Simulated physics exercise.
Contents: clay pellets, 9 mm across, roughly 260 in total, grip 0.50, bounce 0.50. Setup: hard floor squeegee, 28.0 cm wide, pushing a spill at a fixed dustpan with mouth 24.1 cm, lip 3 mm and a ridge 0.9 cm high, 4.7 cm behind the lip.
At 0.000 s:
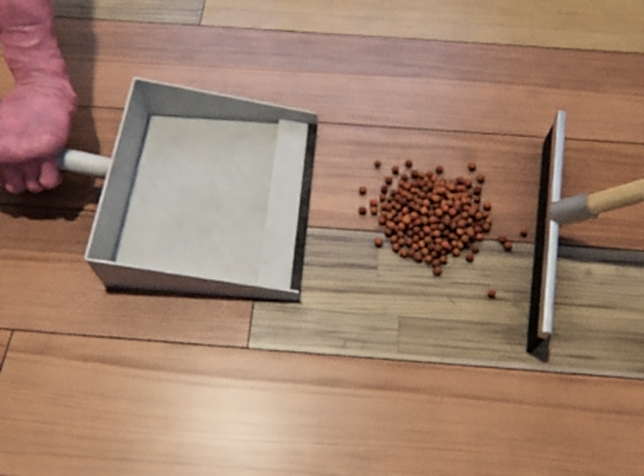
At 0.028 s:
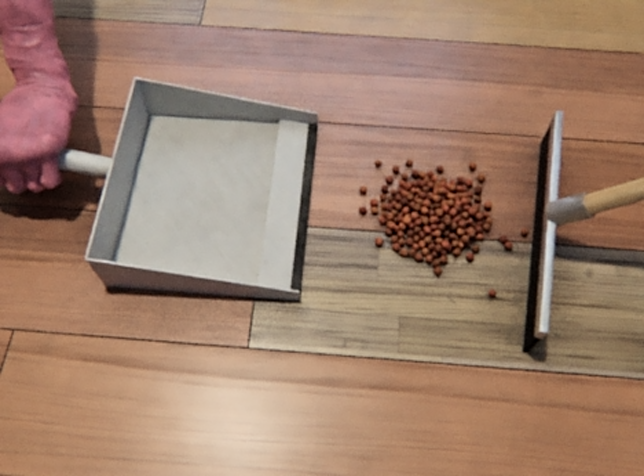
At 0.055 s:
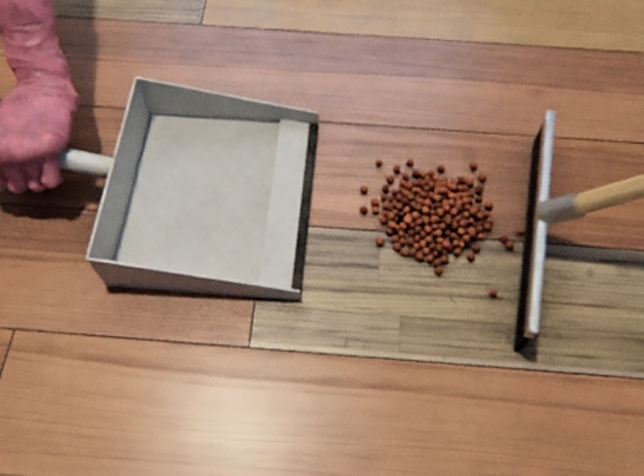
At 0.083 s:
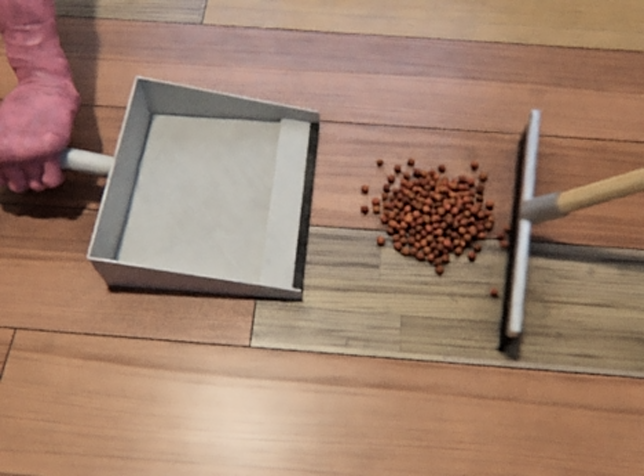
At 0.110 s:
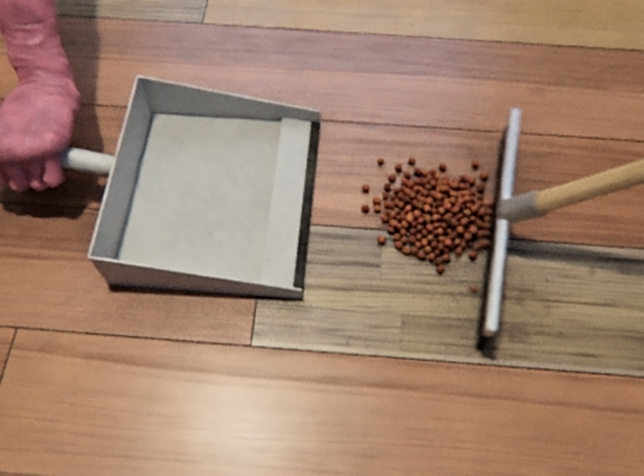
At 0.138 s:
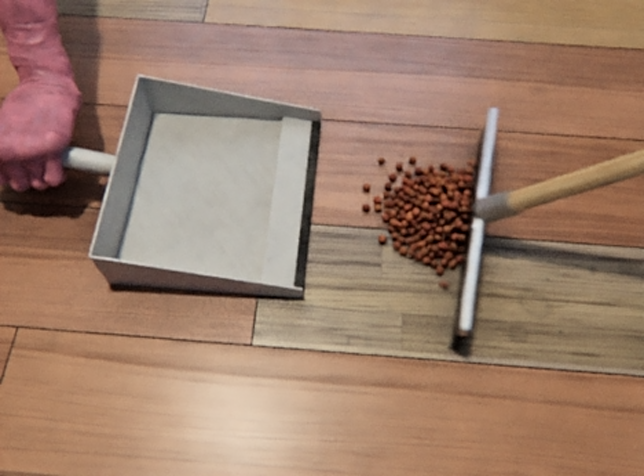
A pink-gloved hand held a grey dustpan still on the wooden floor while a squeegee on a wooden handle slid left, reached the pile of reddish-brown pellets and pushed into its right side.
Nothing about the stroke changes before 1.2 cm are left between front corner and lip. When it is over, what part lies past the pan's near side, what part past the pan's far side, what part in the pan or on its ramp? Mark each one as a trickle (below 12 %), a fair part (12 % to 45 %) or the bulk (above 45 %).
Near side: A trickle; far side: A trickle; pan: The bulk.
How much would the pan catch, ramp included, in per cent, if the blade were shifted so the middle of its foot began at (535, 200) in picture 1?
Estimate: Near 60 %.
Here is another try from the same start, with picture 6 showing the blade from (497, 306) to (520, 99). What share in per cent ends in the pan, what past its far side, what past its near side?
That ends as pan 55, far 10, and near 0.
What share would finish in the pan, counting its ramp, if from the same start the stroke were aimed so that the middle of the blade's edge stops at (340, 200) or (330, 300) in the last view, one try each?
Close to 60 and 35 in a hundred, in that order.
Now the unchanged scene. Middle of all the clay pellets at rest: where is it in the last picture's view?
Somewhere near (304, 195) in the last picture.
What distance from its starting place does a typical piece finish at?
About 18 cm.
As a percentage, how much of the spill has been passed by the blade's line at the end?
Roughly 0 percent of it.
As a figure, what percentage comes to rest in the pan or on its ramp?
Result: Roughly 50 %.
Then, at 0.23 s, middle of the blade 10 cm from the lip; 0 % over the lip, far side 0 %, near side 0 %.
After 0.30 s, middle of the blade 4 cm from the lip; 10 % over the lip, far side 5 %, near side 0 %.
After 0.50 s, middle of the blade 3 cm from the lip; 50 % over the lip, far side 5 %, near side 0 %.
By 1.0 s all is still; near side 0 %, far side 5 %, pan 50 %, in front of the lip or behind the blade 45 %.
